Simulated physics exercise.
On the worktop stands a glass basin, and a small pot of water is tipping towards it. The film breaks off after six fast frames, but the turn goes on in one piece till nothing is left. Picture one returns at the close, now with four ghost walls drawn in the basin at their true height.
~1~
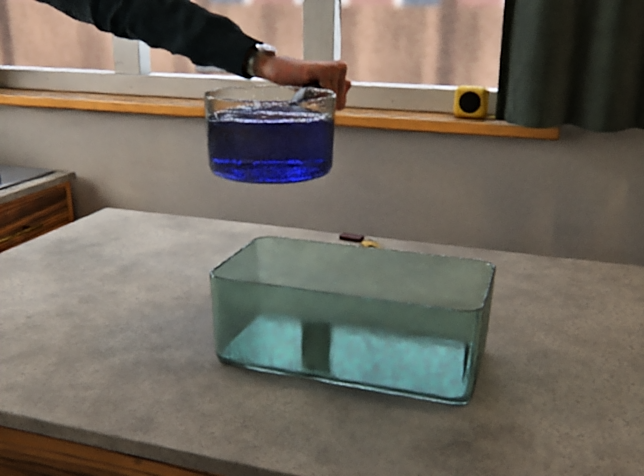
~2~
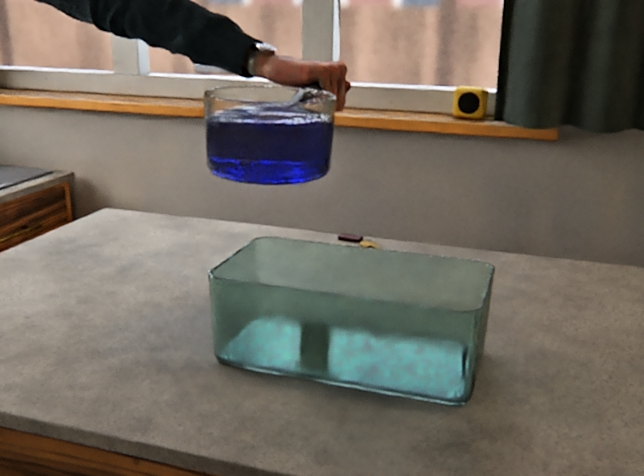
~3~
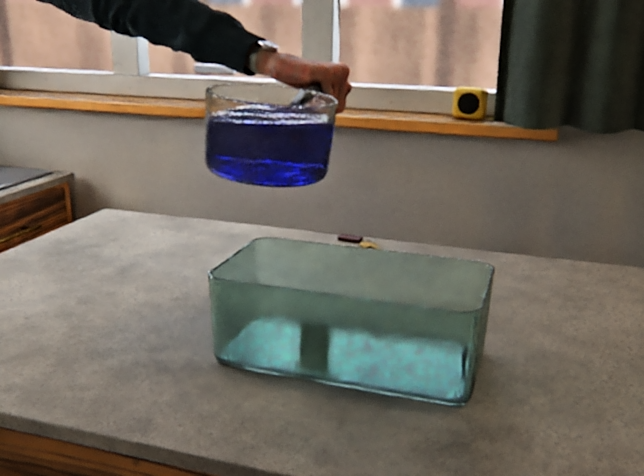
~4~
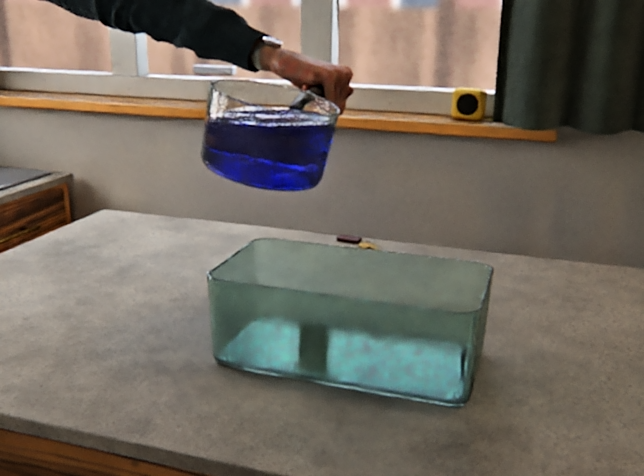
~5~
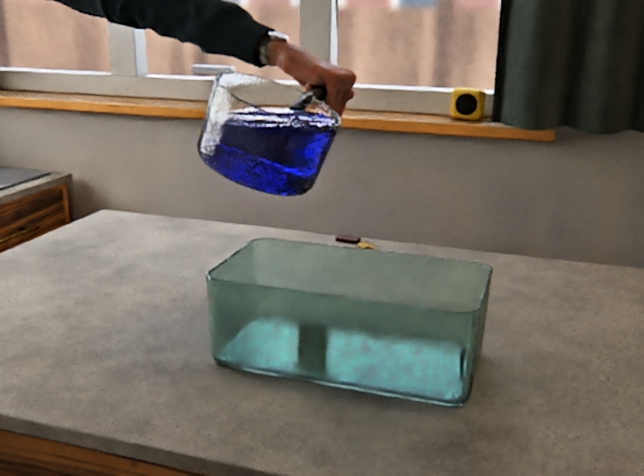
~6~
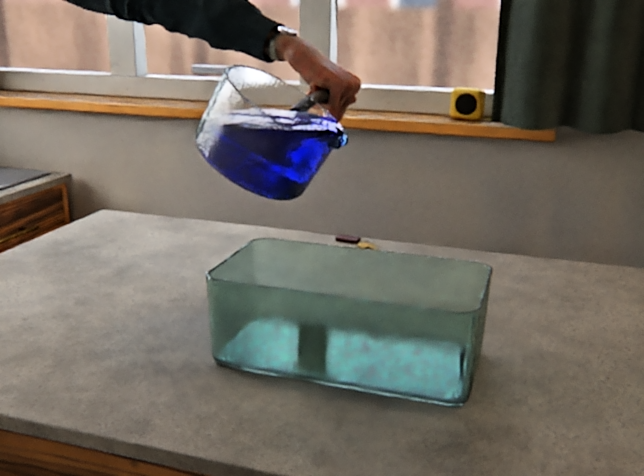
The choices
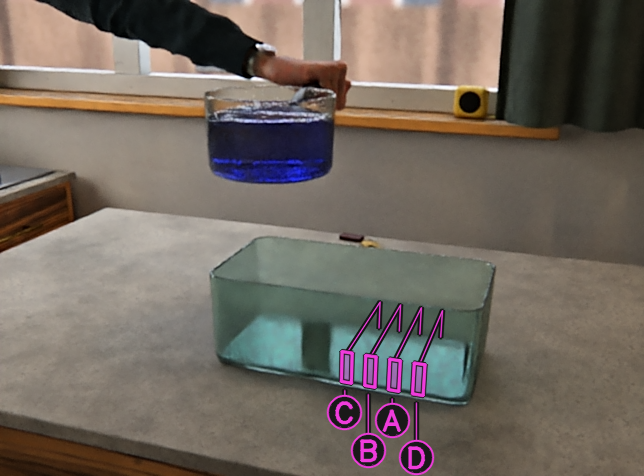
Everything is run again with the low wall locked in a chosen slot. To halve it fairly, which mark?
Slot B does it best.
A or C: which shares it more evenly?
C.
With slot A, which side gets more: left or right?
The left one.
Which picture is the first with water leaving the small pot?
In picture 6.
On the marked copy, A at (392, 398); B at (368, 394); C at (344, 390); D at (416, 402).
With A, about 77 % ends left of the wall and 21 % right of it.
With B, about 50 % ends left of the wall and 49 % right of it.
With C, about 36 % ends left of the wall and 63 % right of it.
With D, about 93 % ends left of the wall and 6 % right of it.
